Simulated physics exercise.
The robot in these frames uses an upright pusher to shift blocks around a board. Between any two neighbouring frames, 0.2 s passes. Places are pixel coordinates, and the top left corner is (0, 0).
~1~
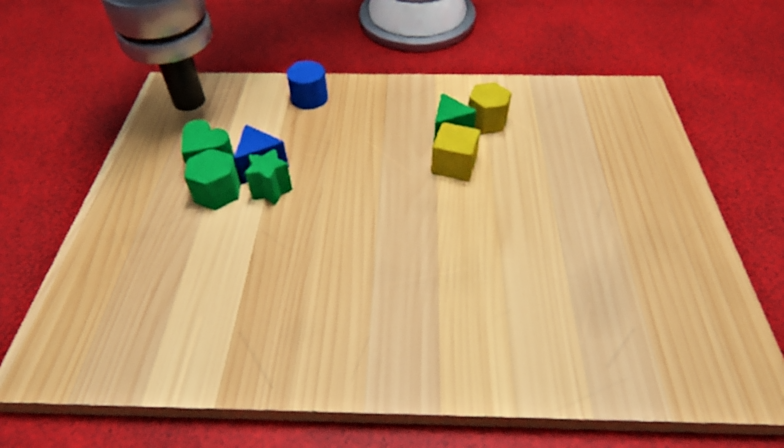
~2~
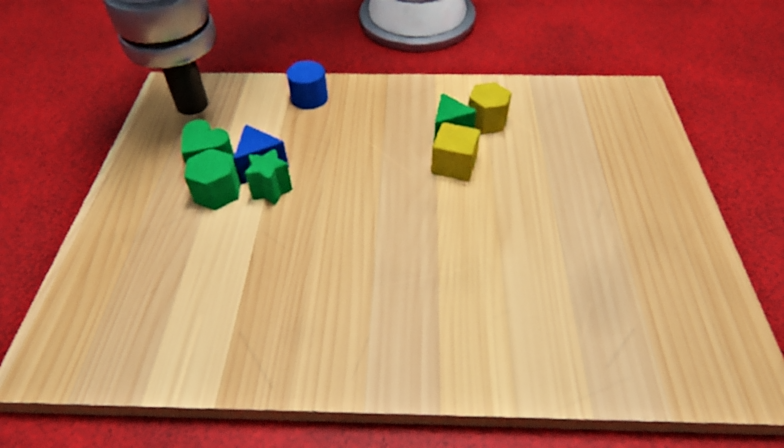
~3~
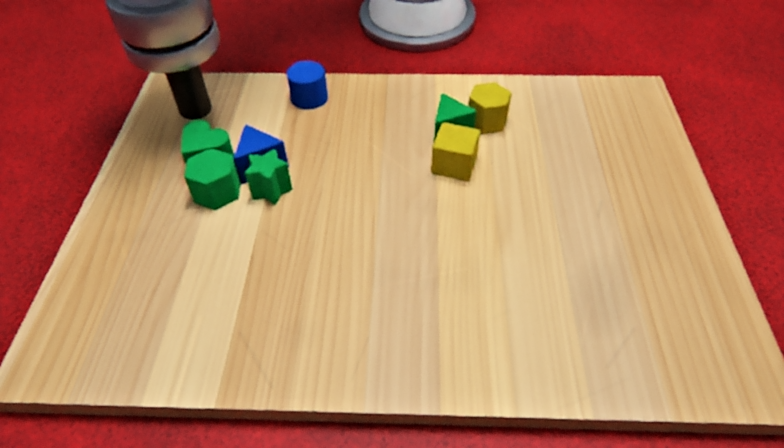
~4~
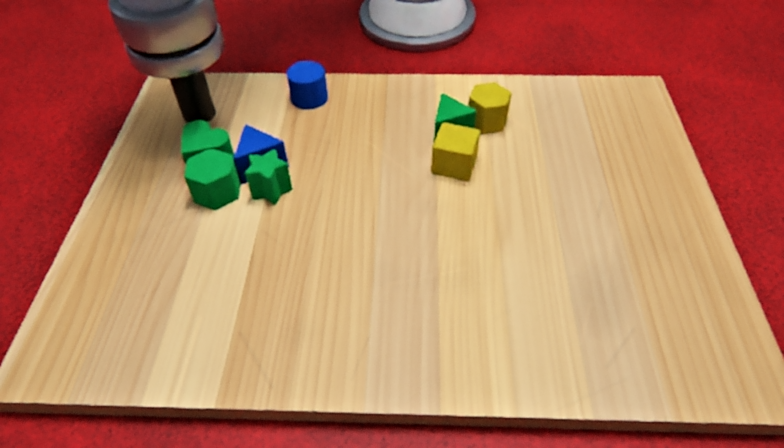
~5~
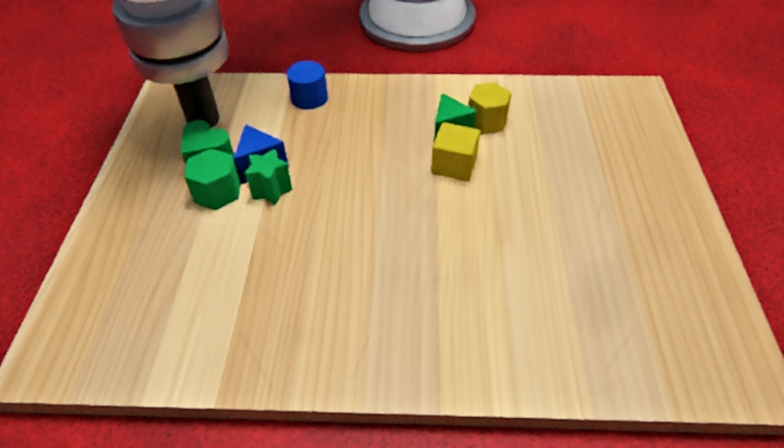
A robotic arm with a dark upright pusher hangs over the upper left of a pale wooden board on a red surface, seen from above at an angle. Green heart, hexagon and star blocks cluster there with a blue triangle, a blue cylinder sits beyond them, and a green triangle stands between yellow blocks right of centre. The pusher edges slightly down and right towards the heart, while the blocks and camera stay still.
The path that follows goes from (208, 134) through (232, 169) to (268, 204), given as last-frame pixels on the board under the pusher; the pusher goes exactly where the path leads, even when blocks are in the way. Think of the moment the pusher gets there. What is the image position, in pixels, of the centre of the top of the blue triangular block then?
The centre of its top face lies at (273, 144).
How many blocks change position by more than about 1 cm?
Number moved: 3+.
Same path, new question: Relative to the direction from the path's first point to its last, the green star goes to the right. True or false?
The claim does not hold.
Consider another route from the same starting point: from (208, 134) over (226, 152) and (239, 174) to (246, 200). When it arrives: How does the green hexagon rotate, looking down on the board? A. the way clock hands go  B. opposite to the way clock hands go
I choose A.
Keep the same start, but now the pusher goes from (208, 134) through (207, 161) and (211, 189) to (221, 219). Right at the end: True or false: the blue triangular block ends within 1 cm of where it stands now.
The statement is true.
On the path given first. One third of the way, pusher (218, 144); green heart block (215, 160); green hexagon (214, 191), turned 20° clockwise; blue triangular block (257, 142), turned 20° anticlockwise; green star (271, 166).
Two thirds of the way, pusher (239, 167); green heart block (229, 187), turned 15° clockwise; green hexagon (213, 221), turned 40° clockwise; blue triangular block (268, 144), turned 25° anticlockwise; green star (281, 170), turned 20° clockwise.
At the end, pusher (264, 190); green heart block (240, 212), turned 45° clockwise; green hexagon (205, 242), turned 65° clockwise; blue triangular block (273, 144), turned 40° anticlockwise; green star (297, 174).
